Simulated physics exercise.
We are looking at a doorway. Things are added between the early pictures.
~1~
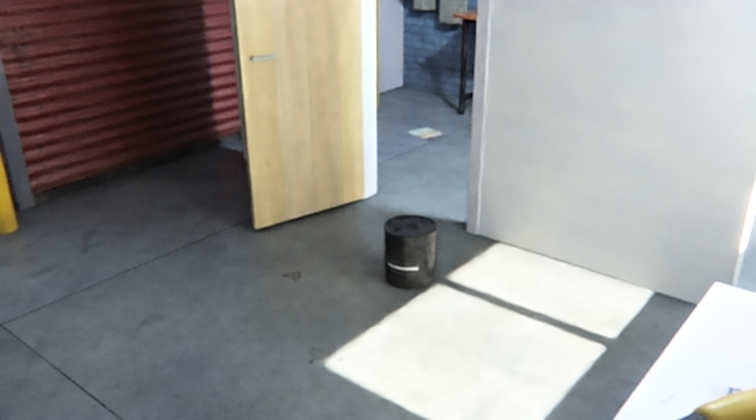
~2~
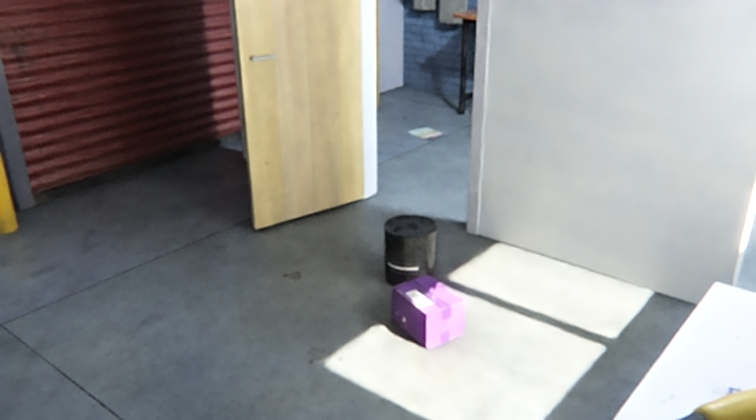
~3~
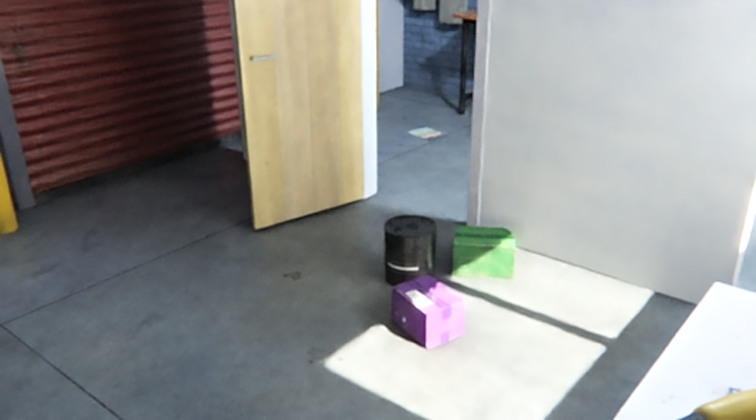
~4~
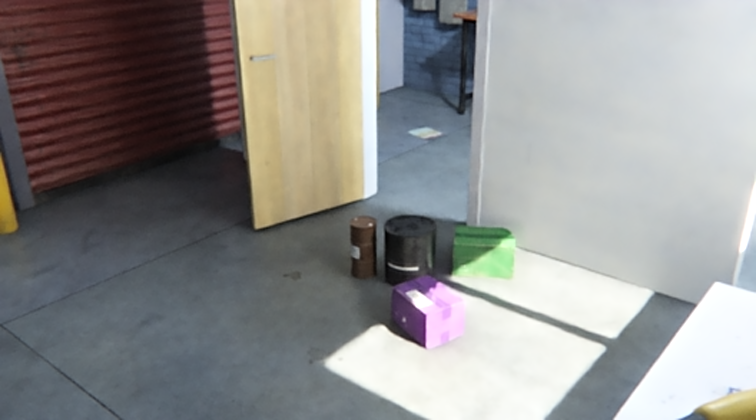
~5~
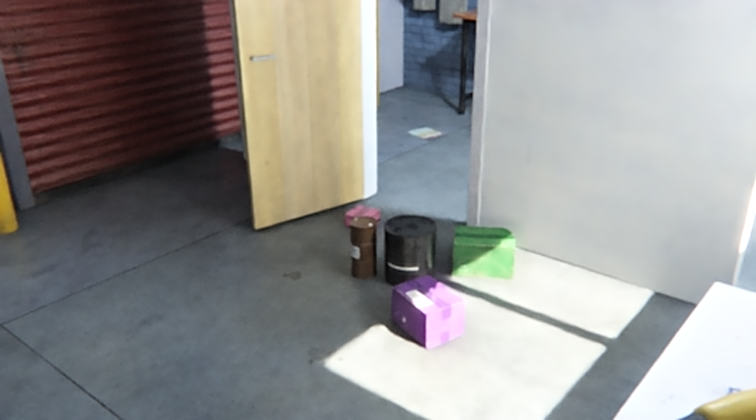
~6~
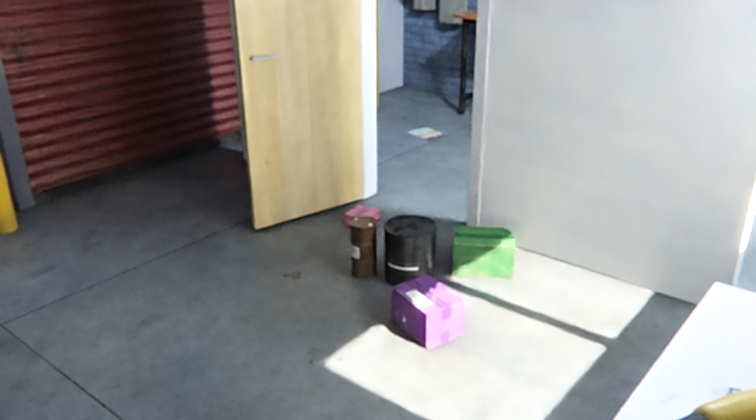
A wooden door stood wide open and still while a purple box appeared by a black pail on the floor, followed by a green box, a brown canister and a pink box behind it.
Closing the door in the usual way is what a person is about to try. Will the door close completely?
My guess is the door will end up fully home.
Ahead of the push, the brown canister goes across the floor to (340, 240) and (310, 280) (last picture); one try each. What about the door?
Well, on the first go it makes it all the way, and on the second it makes it all the way.
Then, 1.00 s later than the last frame, door 51° open; pink box moved a little near (378, 218).
Then, 1.40 s later than the last frame, door 15° open; pink box moved well along near (417, 212).
When it is over, door 0° open; moved from the start, pink box; the other 4 as before. End places, in pixels of the last picture, pink box near (437, 202).
